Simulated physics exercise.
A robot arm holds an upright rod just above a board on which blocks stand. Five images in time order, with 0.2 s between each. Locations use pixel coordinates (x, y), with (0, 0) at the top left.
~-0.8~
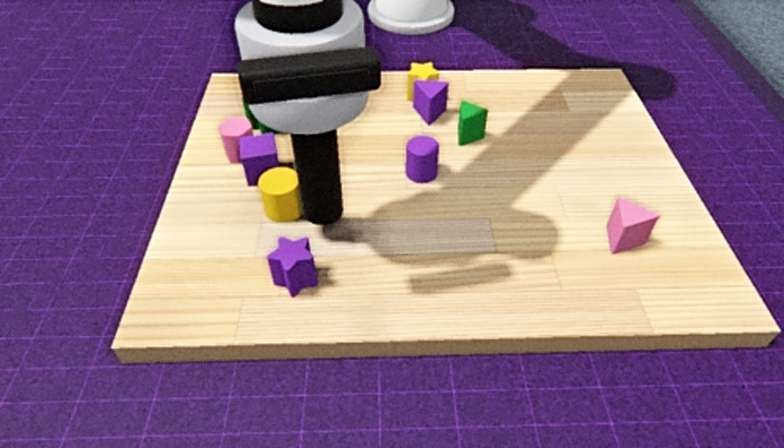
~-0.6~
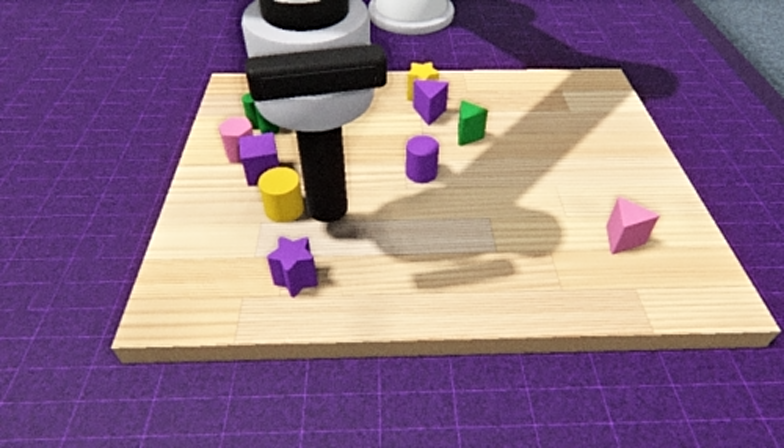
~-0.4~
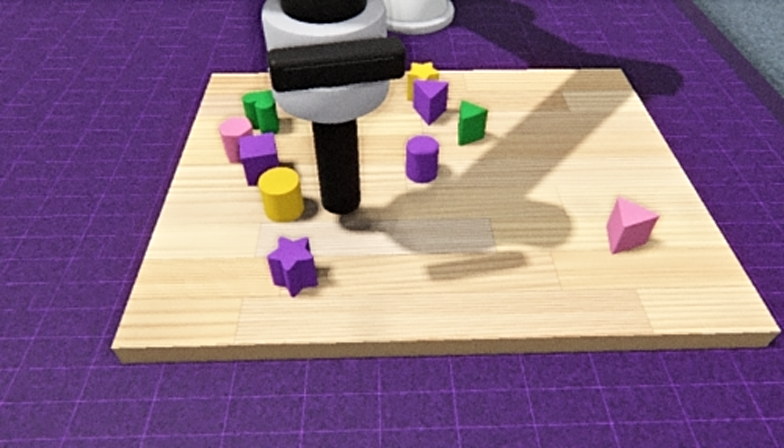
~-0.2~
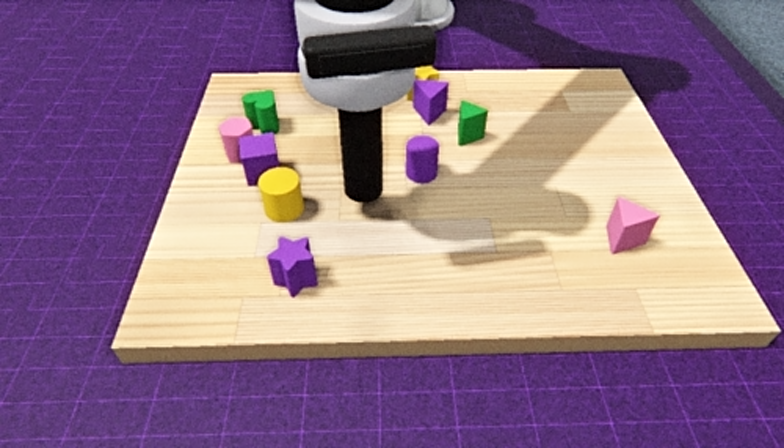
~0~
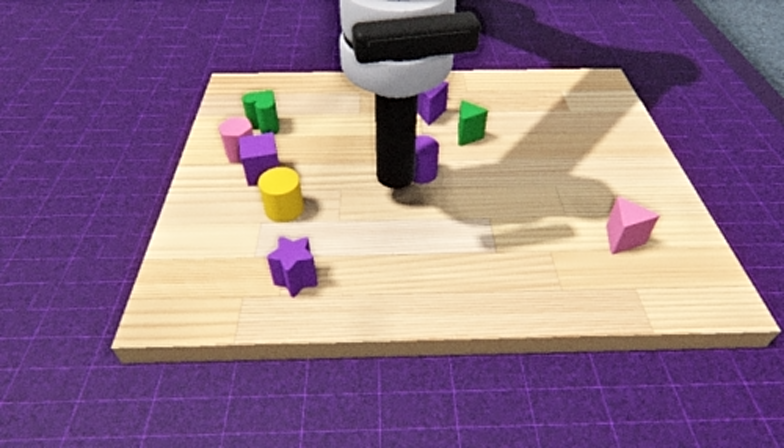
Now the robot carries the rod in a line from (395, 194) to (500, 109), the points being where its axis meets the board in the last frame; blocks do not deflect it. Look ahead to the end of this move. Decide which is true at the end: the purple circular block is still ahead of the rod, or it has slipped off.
Most likely the purple circular block stays ahead.
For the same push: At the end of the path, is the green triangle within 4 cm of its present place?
No
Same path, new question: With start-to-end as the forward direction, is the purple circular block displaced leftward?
Short answer: No.
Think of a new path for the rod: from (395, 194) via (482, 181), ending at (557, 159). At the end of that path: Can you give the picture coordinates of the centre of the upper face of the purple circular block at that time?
Close to (442, 136).
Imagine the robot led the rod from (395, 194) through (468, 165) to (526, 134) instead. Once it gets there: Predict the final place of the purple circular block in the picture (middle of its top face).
That would be at about pixel (455, 118).
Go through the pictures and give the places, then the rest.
Tip of the rod (323, 211), middles of tops, purple circular block (423, 145), purple triangle (431, 86), green triangle (471, 109), in the first picture.
Rod (328, 209), nothing pushed, in the second picture.
Rod (341, 201), nothing pushed, in the third picture.
Rod (364, 190), nothing pushed, in the fourth picture.
Rod (395, 177), purple circular block (423, 145), purple triangle partly hidden, green triangle (471, 109), in the fifth picture.
The first path, step by step. One third of the way, rod (437, 144); purple circular block (459, 118); green triangle (477, 105), turned 15° anticlockwise.
Two thirds of the way, rod (472, 116); purple circular block (497, 94); green triangle (512, 85), turned 50° anticlockwise.
At the end, rod (503, 92); purple circular block (530, 74); purple triangle unmoved; green triangle (550, 69), turned 30° anticlockwise.
